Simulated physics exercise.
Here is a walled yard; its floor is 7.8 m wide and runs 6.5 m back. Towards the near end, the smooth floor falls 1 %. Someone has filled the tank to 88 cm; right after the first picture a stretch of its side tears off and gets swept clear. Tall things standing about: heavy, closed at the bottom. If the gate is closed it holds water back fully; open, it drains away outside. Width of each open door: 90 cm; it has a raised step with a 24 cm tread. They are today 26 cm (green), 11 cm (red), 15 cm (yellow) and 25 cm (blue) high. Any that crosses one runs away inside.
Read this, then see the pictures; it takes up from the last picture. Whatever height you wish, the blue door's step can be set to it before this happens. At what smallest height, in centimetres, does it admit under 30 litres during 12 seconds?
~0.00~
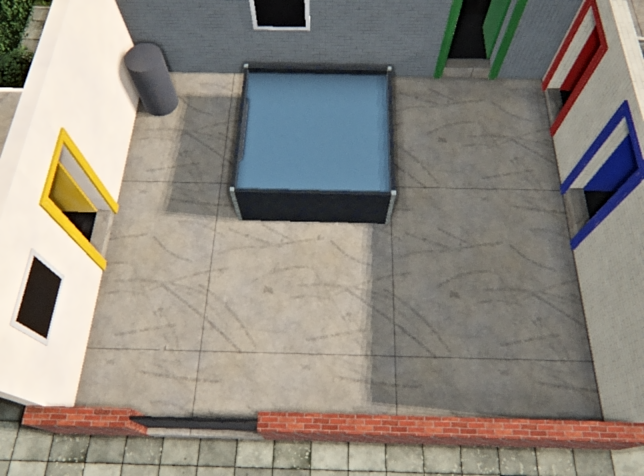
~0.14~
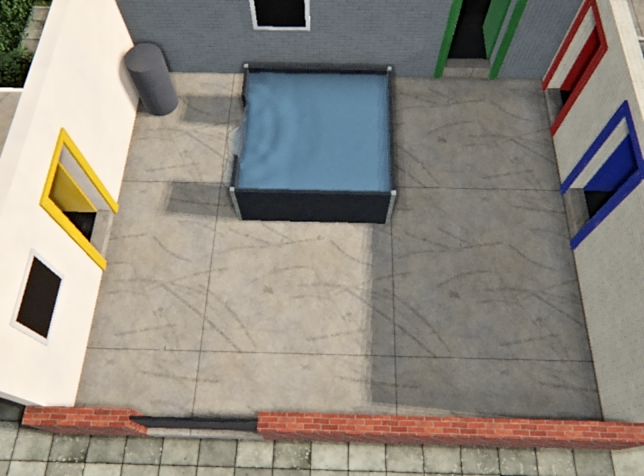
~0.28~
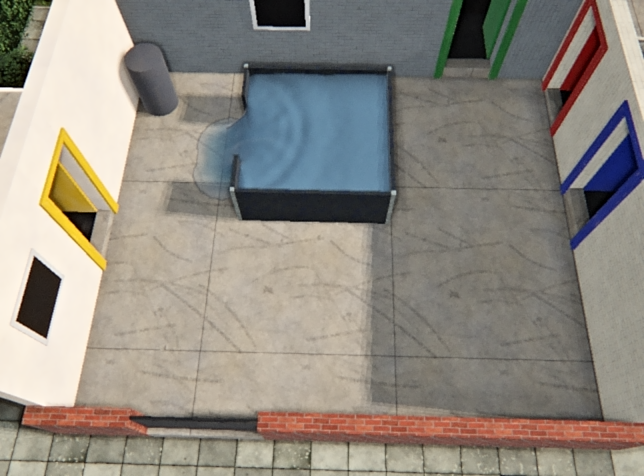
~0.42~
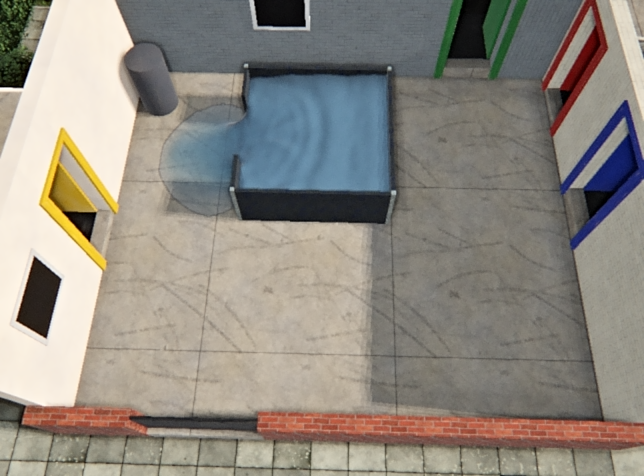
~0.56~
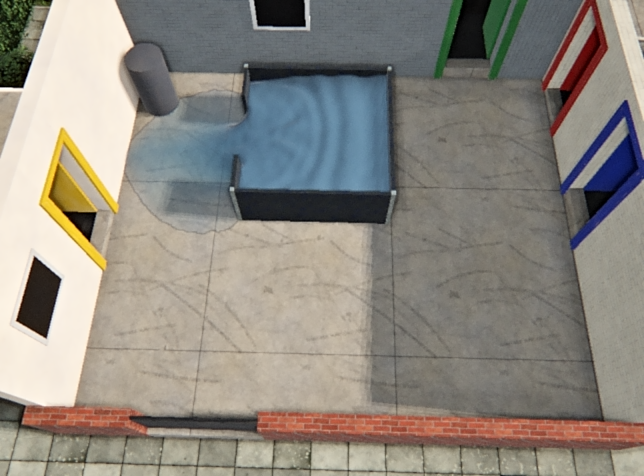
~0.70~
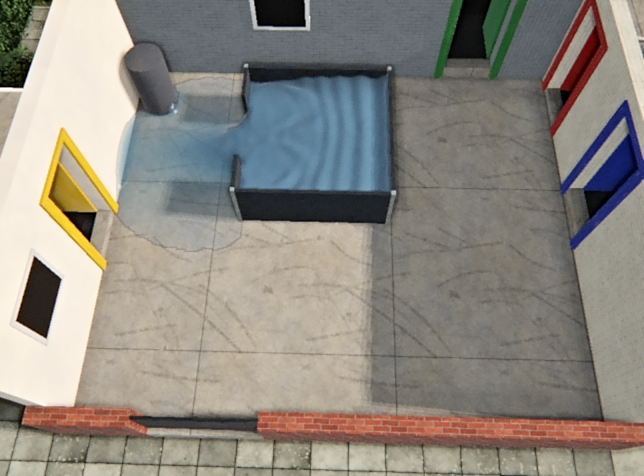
At about 13 centimetres.
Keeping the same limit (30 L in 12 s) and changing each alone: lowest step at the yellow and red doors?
About 23 cm at yellow and 14.0 cm at red.
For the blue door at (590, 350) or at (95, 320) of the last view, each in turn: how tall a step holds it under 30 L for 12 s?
In turn: About 14.5 cm, about 11.5 cm.
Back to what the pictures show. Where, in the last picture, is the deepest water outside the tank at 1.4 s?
Look close to (136, 116).
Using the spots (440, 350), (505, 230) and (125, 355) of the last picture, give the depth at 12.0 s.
Close to 15, 12 and 13 cm, one after the other.
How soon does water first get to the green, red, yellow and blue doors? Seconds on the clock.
Green 3.8 seconds, red 4.5 seconds, yellow 0.8 seconds, blue 5.5 seconds.
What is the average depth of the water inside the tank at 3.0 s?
The mean depth is roughly 44 cm.
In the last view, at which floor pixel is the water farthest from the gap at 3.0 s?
Pixel close to (73, 414).
After 1.4 s water covers 20 % of the floor, deepest (64 cm) near (136, 116); it has not reached the blue door.
After 3.0 s water covers 35 % of the floor, deepest (42 cm) near (73, 414); it has not reached the blue door.
After 12.0 s water covers 100 % of the floor, deepest (18 cm) near (584, 391); 13 cm at the blue door, 0 litres in over its 25 cm step.
At the blue door as built, the water arrived by 5.7 s and peaked near 20 cm at 9.0 s.
Run again over the same 12 s with other heights there, 51 litres in over 11.5 cm, 7 litres over 16 cm. The limit of 30 litres is kept from about 13 cm up.
